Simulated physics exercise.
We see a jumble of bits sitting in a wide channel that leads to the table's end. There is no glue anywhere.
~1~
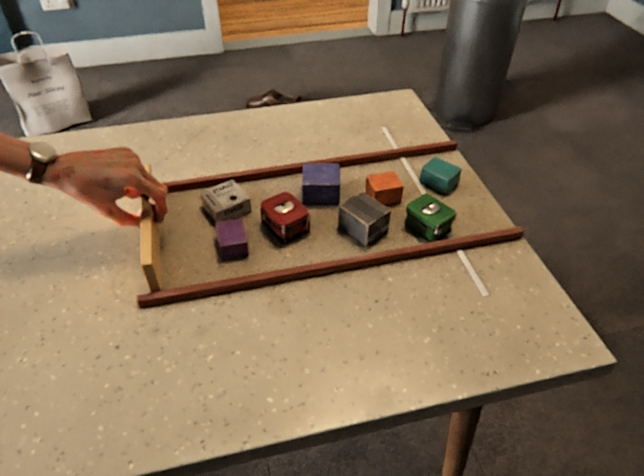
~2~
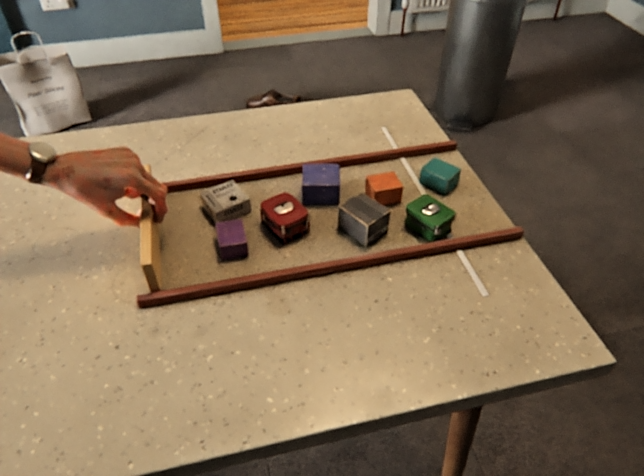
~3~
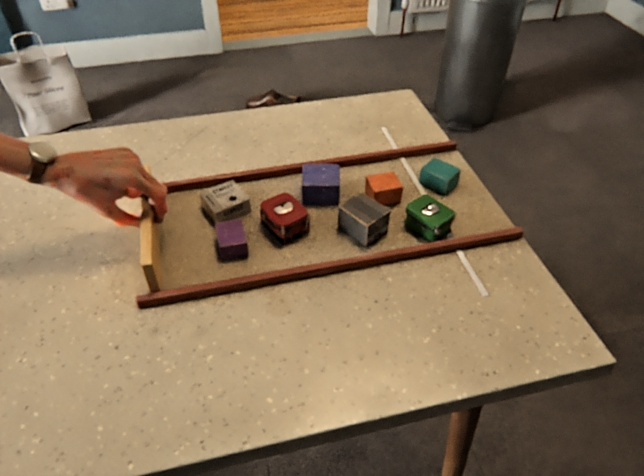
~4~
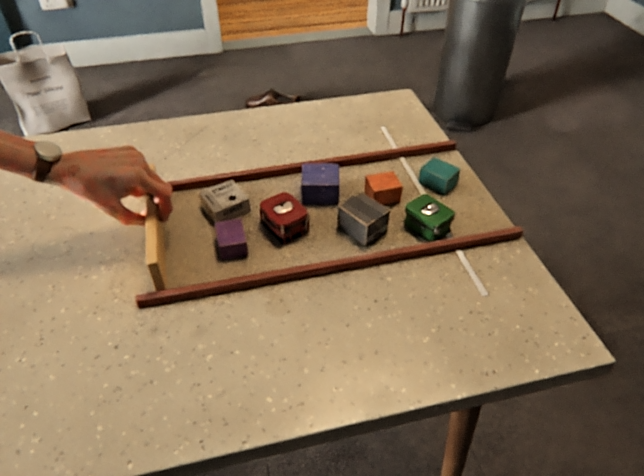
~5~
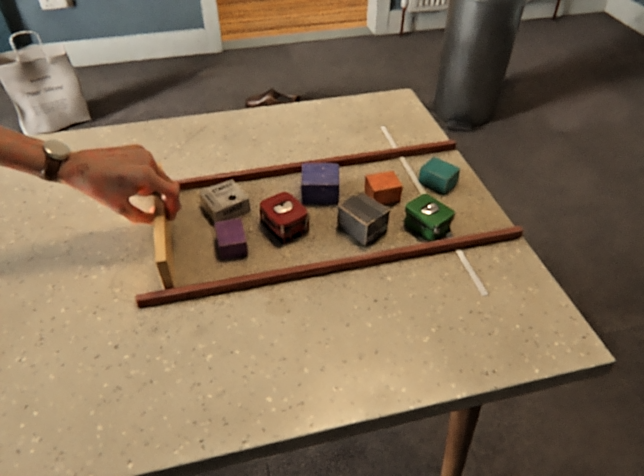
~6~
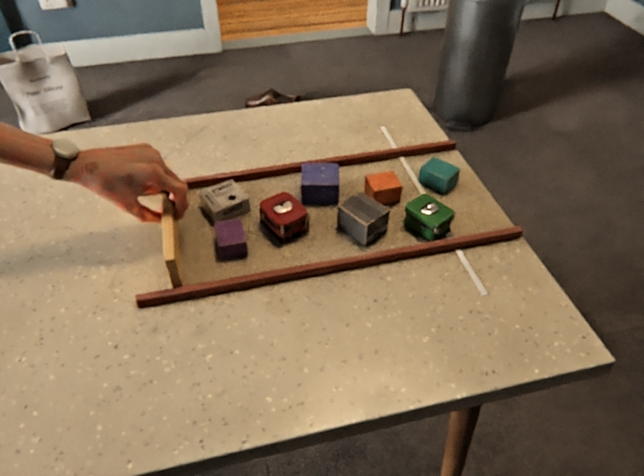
A hand gripping a wooden board at the left end of a channel held it still at first, then slid it slightly right toward the colorful blocks, which stayed where they were.
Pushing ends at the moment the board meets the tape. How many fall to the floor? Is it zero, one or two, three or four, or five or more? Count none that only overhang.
The loss over the edge is three or four.
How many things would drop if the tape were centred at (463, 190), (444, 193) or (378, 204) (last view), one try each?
In order: 6, 5 and 0.
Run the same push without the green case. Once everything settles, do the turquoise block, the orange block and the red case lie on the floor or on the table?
Turquoise block: Down; orange block: Down; red case: Still up.
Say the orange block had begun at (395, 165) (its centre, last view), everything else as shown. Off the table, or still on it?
That one drops down.
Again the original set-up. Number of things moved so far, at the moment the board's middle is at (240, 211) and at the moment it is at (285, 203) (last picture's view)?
Counts: 3, 5.
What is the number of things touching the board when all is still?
At rest, 2 are in contact.
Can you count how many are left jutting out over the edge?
That adds up to 2.
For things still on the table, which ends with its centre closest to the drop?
Result - foremost is the grey box.
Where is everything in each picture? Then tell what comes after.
In the first picture, turquoise block (440, 175); green case (429, 218); orange block (384, 189); board (151, 225); tape (426, 197).
In the second picture, green case (429, 219); blue block (321, 184).
In the third picture, orange block (384, 189); white box (225, 202).
In the fourth picture, turquoise block (439, 176); red case (284, 217).
In the fifth picture, green case (428, 218); board (163, 223).
In the sixth picture, turquoise block (439, 175); green case (428, 218); orange block (383, 189); board (170, 222); tape (425, 196).
A little later, none off yet; turquoise block at rest near (439, 175); green case at rest near (428, 218); orange block at rest near (383, 189).
Next, none off yet; turquoise block at rest near (441, 175); green case shifted about its own width near (468, 214); orange block shifted about its own width near (429, 187).
When it is over, the number that fall off is three or four; down, orange block, green case and turquoise block.
